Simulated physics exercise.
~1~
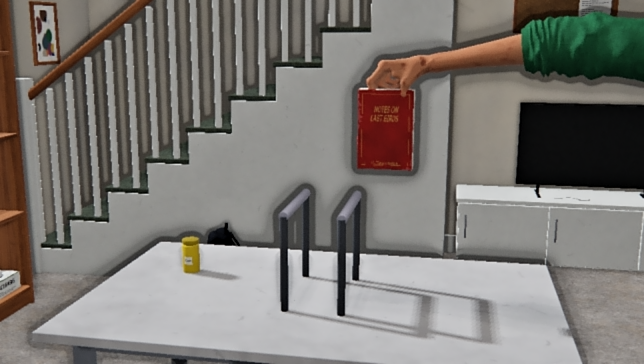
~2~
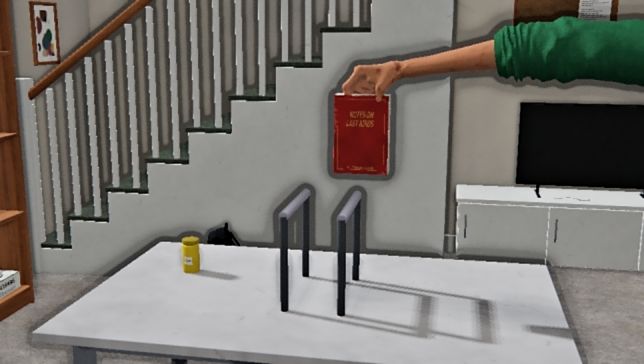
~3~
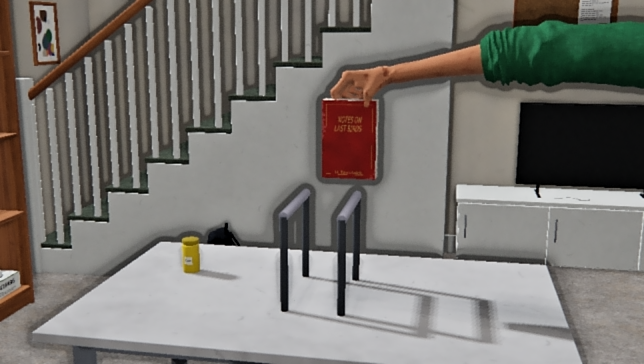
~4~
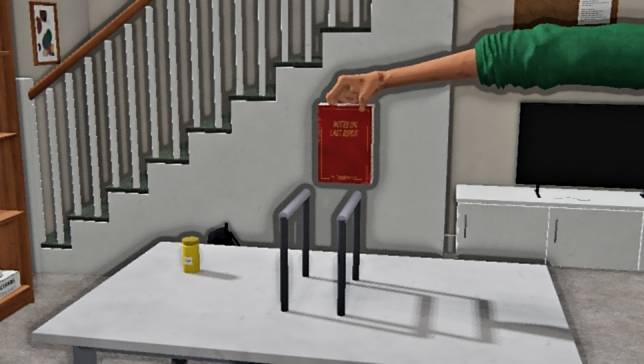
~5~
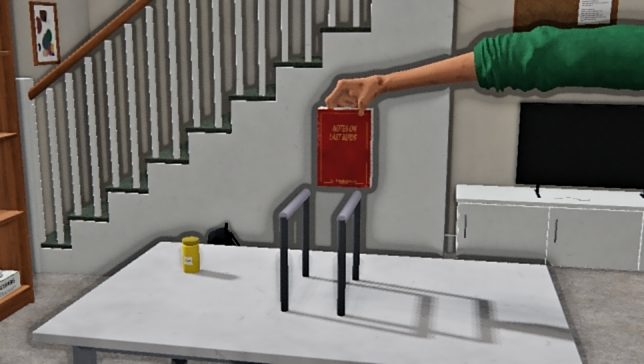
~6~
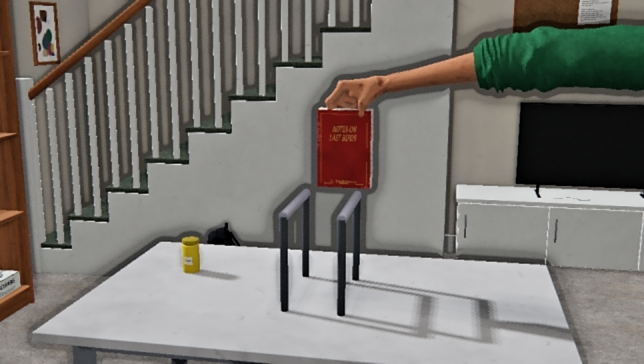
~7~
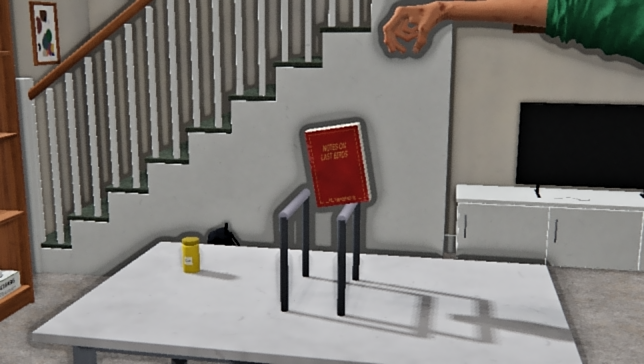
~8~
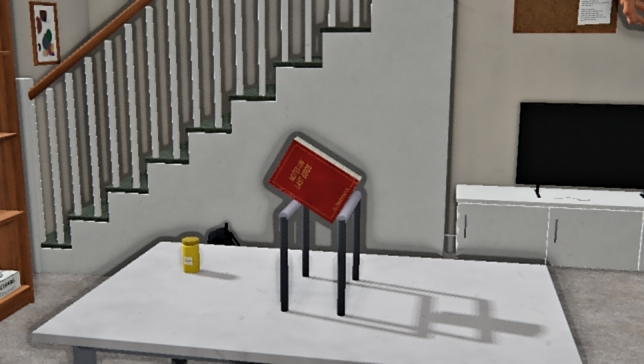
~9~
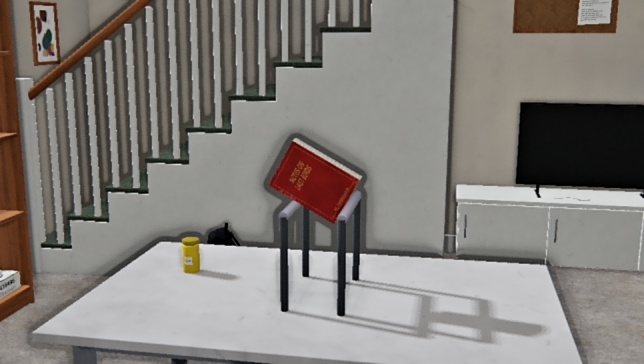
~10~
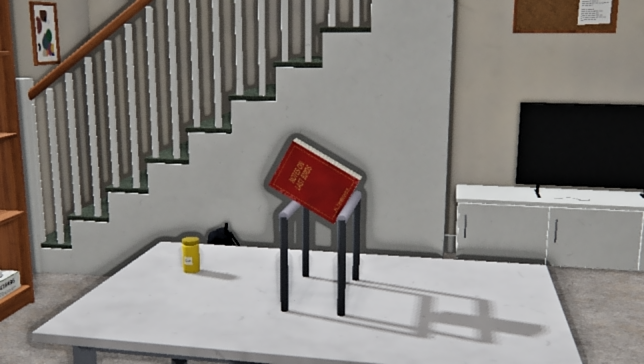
Hand lowering a red book and releasing it over two dark ledges, where it tips left and rests tilted on top.
